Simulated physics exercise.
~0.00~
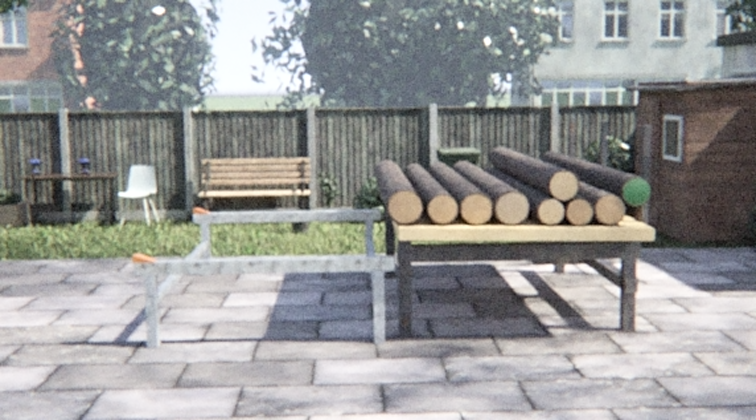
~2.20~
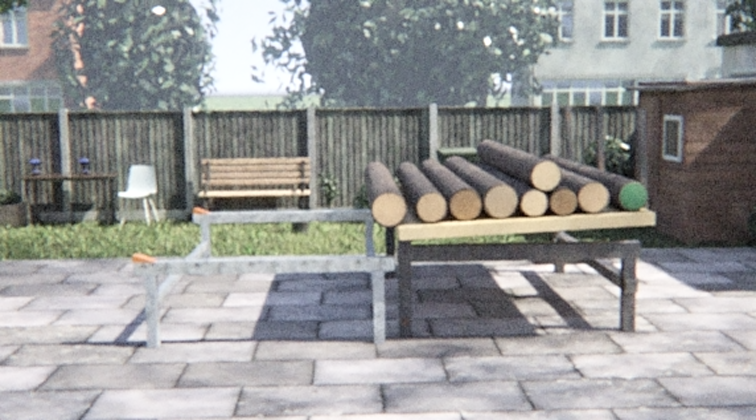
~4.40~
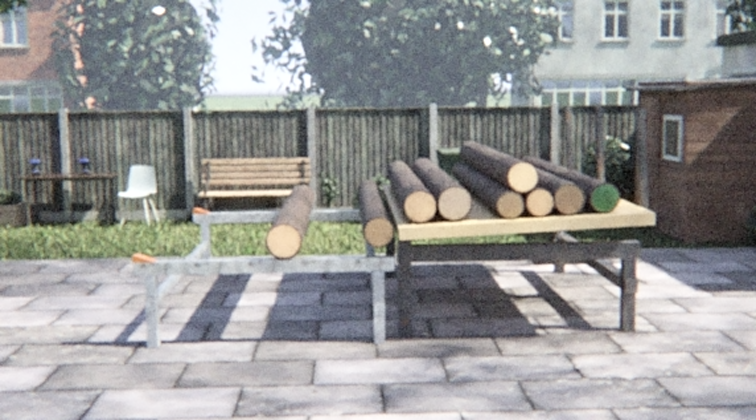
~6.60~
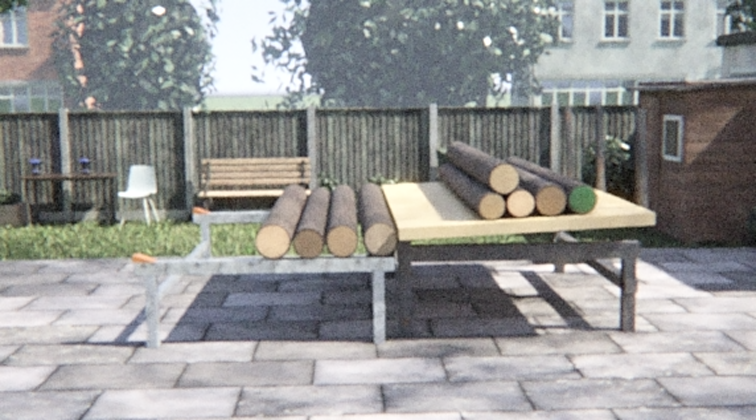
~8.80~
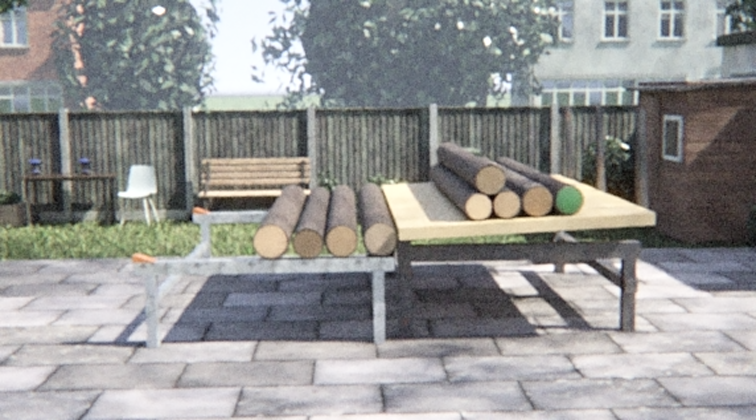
A wooden deck tilts left, logs roll onto a rack, and the green-ended one stays aboard.
